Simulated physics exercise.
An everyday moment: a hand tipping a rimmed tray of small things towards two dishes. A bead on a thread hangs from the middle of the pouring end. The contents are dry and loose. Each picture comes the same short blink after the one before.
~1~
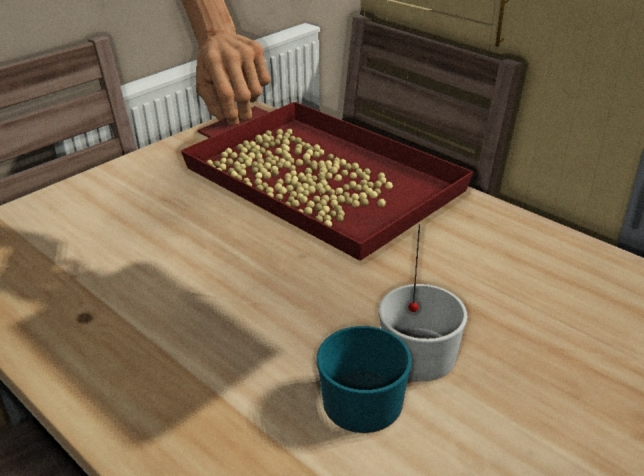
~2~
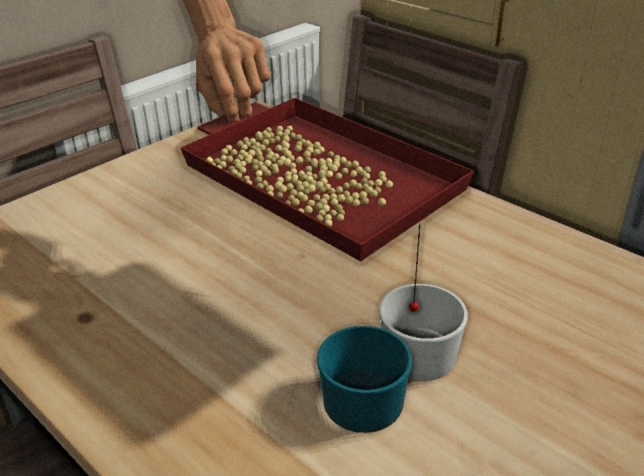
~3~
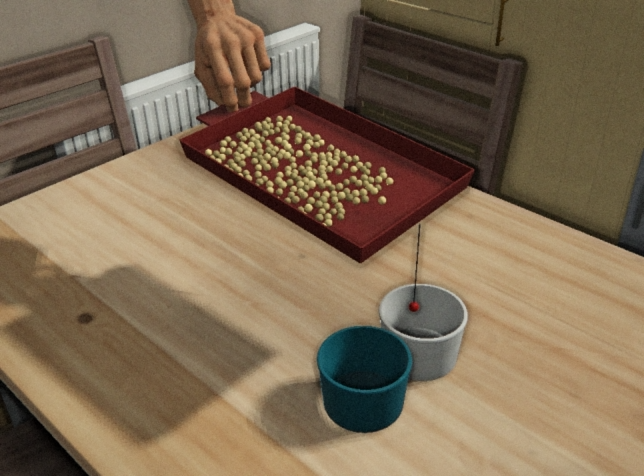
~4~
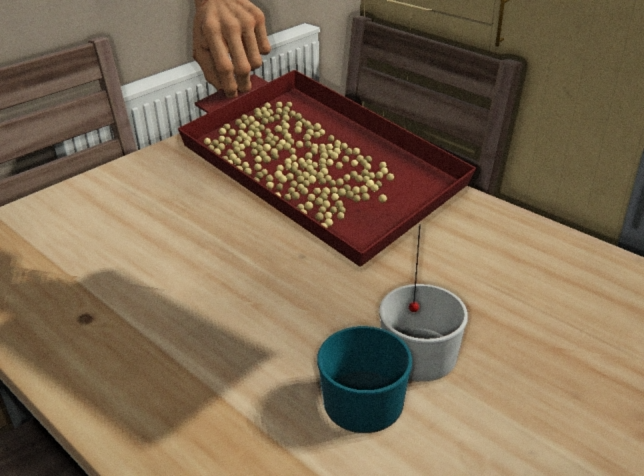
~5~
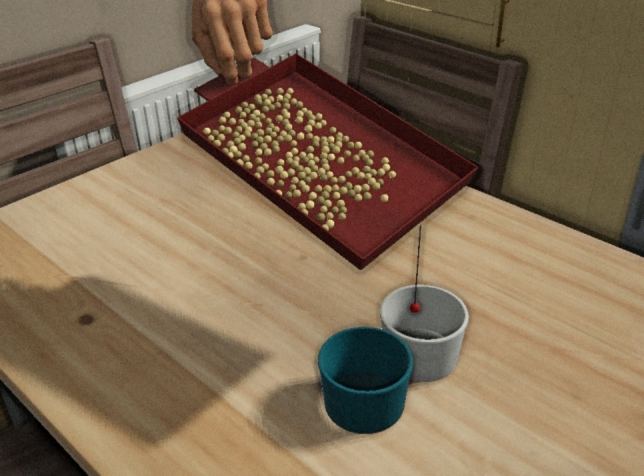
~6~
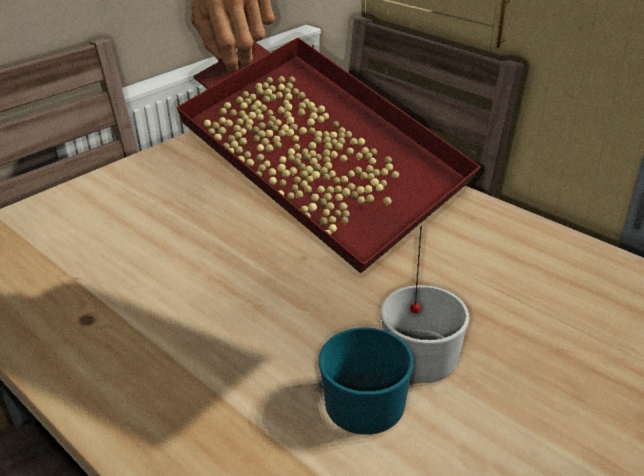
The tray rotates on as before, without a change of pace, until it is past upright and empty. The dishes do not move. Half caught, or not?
Together they catch the larger part.
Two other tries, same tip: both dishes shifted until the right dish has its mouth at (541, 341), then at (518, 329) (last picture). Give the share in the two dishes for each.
About 0 and 10 per cent.
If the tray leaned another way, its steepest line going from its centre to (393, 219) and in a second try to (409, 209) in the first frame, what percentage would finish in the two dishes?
In turn 20 and 10 in a hundred.
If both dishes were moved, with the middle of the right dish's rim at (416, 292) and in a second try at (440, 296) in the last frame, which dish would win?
In turn: Left; the left dish.
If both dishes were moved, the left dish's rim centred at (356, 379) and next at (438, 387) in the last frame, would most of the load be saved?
In turn: Most of it; not half.
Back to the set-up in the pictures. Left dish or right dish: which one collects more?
It is the left dish.
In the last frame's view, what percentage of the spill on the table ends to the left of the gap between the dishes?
About 20 per cent.
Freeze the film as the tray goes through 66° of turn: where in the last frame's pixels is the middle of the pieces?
Around (363, 247).
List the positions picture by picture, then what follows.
Corners of the pouring end at (360, 240) and (468, 172), level; middle of the load at (293, 174), soya beans; left dish at (398, 399); right dish at (455, 349); bead on its thread at (413, 307), in the first frame.
Corners of the pouring end at (361, 241) and (468, 171), level; middle of the load at (294, 171), in the second frame.
Corners of the pouring end at (361, 244) and (469, 170), tipped barely, lowest at the left corner; middle of the load at (293, 166), in the third frame.
Corners of the pouring end at (362, 249) and (471, 168), tipped a little, lowest at the left corner; middle of the load at (293, 158), in the fourth frame.
Corners of the pouring end at (363, 254) and (473, 167), tipped clearly, lowest at the left corner; middle of the load at (295, 151), in the fifth frame.
Corners of the pouring end at (364, 259) and (475, 166), tipped clearly, lowest at the left corner; middle of the load at (297, 147), about half on the move; left dish at (400, 400); right dish at (457, 350), in the sixth frame.
Soon after the last picture, tray tipped steeply; most on the tray; a stray few in the left dish; a small part in the air.
A little later, tray tipped past a quarter turn; about a quarter on the tray; about half in the left dish; a small part outside both; a small part in the air.
Later still, tray tipped past a quarter turn; nearly all in the left dish; a small part outside both.
At rest, tray tipped past a quarter turn; nearly all in the left dish; none in the right dish; a small part outside both.
